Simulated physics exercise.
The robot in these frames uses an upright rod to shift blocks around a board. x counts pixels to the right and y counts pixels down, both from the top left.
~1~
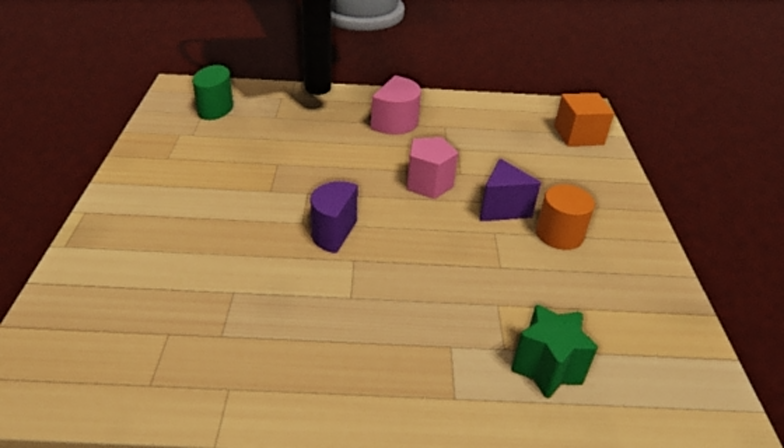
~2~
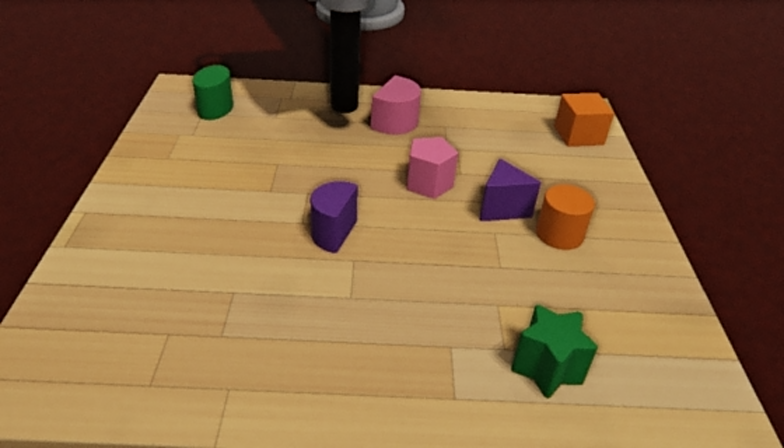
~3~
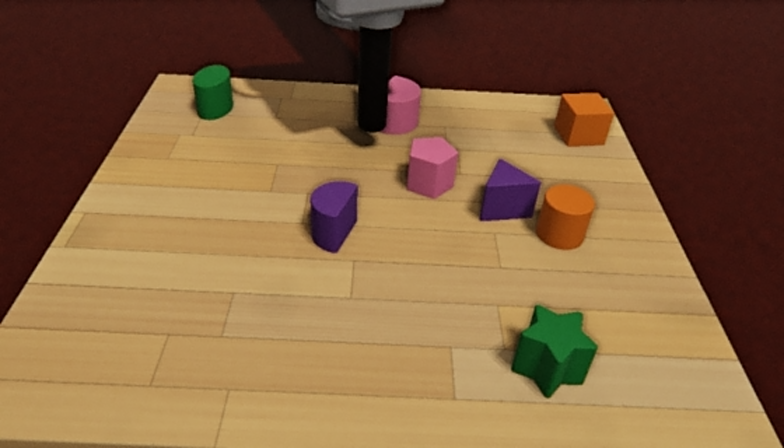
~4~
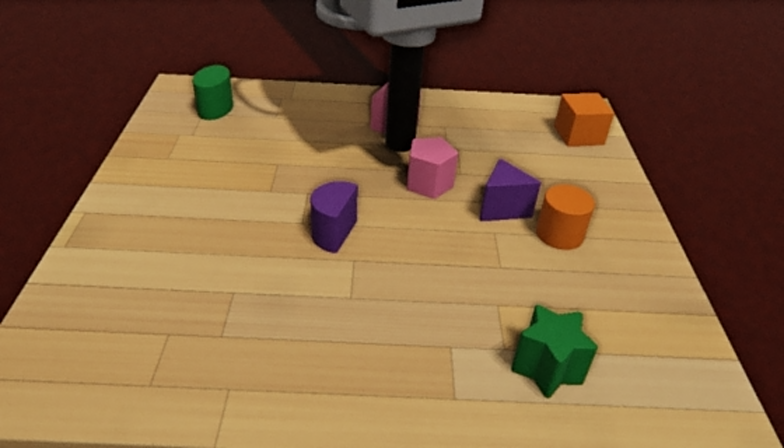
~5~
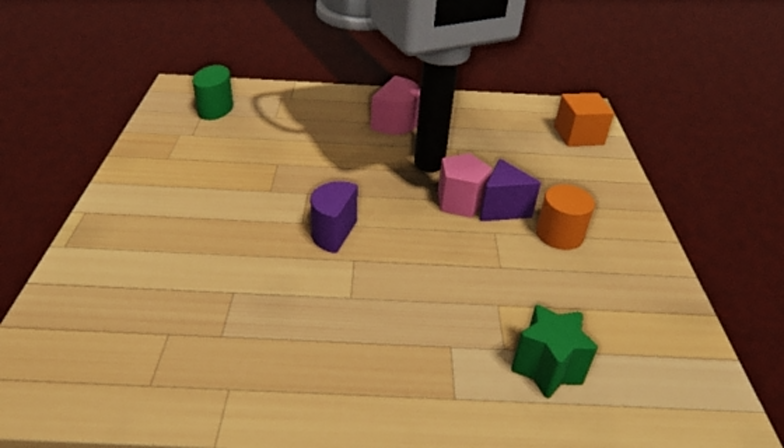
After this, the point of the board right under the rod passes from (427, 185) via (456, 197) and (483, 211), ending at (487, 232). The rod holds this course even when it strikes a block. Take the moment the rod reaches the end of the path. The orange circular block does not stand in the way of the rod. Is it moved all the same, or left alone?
At the end, its place is different.
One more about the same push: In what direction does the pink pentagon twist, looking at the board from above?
It goes round opposite to clock hands.
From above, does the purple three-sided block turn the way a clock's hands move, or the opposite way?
Looking from above, the answer is counterclockwise.
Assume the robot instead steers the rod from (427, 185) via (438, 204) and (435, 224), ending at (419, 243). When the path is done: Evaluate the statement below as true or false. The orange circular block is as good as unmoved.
That statement is accurate.
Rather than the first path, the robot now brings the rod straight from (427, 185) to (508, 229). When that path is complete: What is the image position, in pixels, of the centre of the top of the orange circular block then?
I'd place it at (607, 209), taking the centre of its top.
What follows on the original path. Halfway along, rod at (476, 183); pink pentagon at (517, 181), turned 25° anticlockwise; purple three-sided block at (557, 180), turned 15° anticlockwise; orange circular block at (583, 203).
At the end, rod at (491, 212); pink pentagon at (535, 195), turned 70° anticlockwise; purple three-sided block at (567, 178), turned 35° anticlockwise; orange circular block at (590, 206).
